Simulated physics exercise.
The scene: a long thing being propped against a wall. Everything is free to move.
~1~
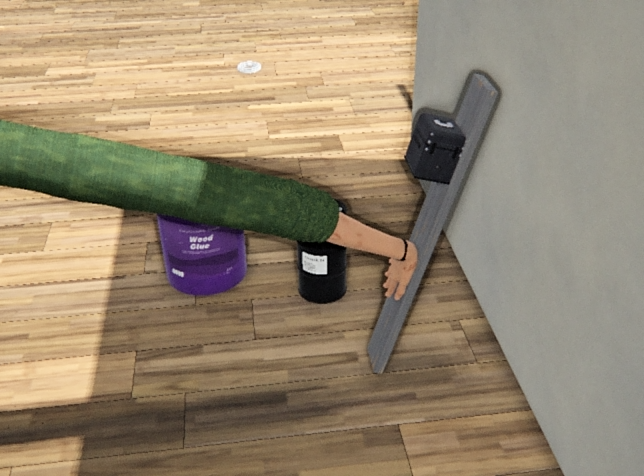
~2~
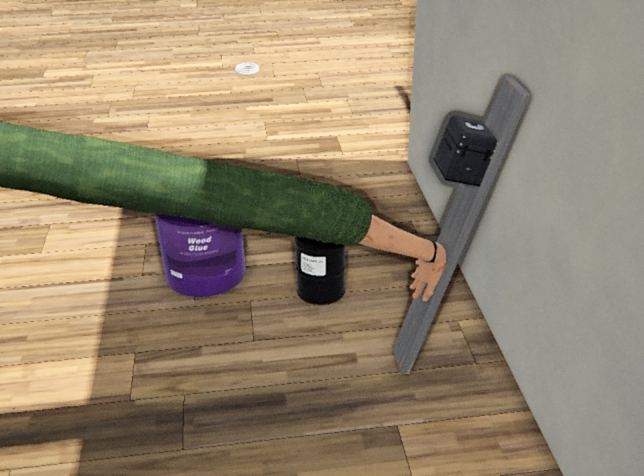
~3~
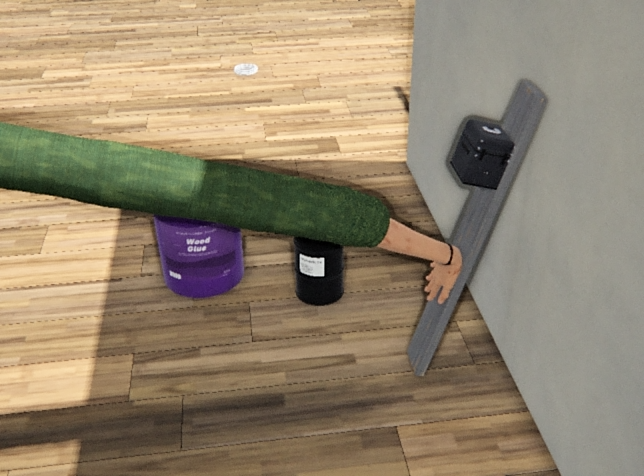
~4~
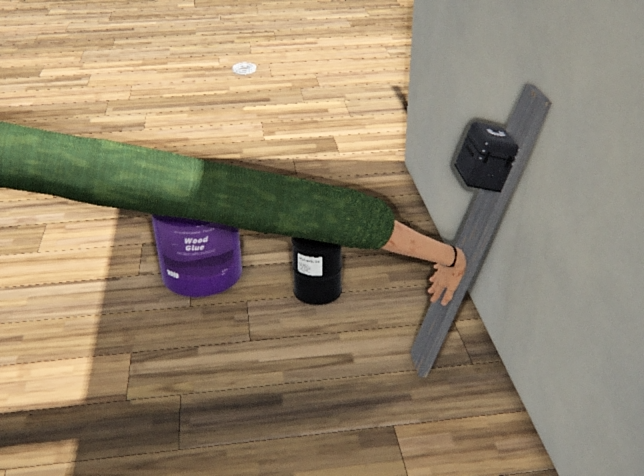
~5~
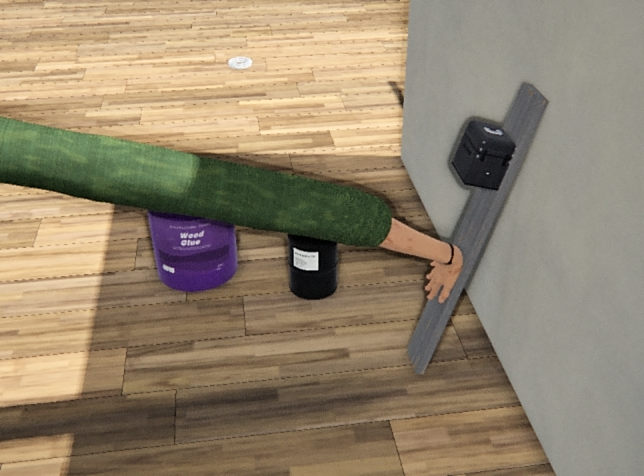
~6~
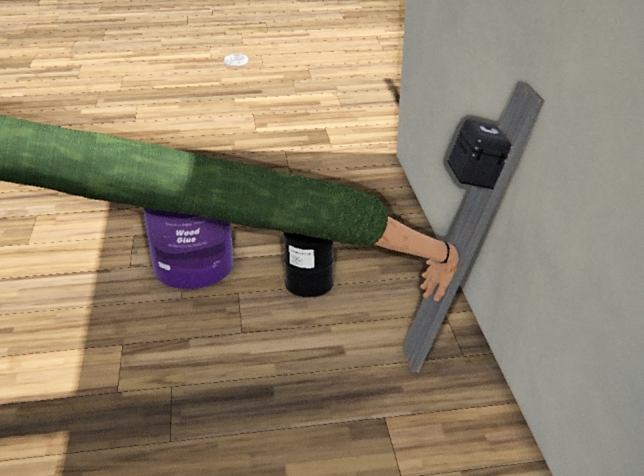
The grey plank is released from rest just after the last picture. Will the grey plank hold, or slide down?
The plank holds.
Then, 0.40 s on from there, no change.
Then, 0.90 s on from there, grey plank resting near (464, 240).
In the end, all 3 unmoved. At the end, from the last picture's camera, grey plank near (464, 240). The plank remains leaning.
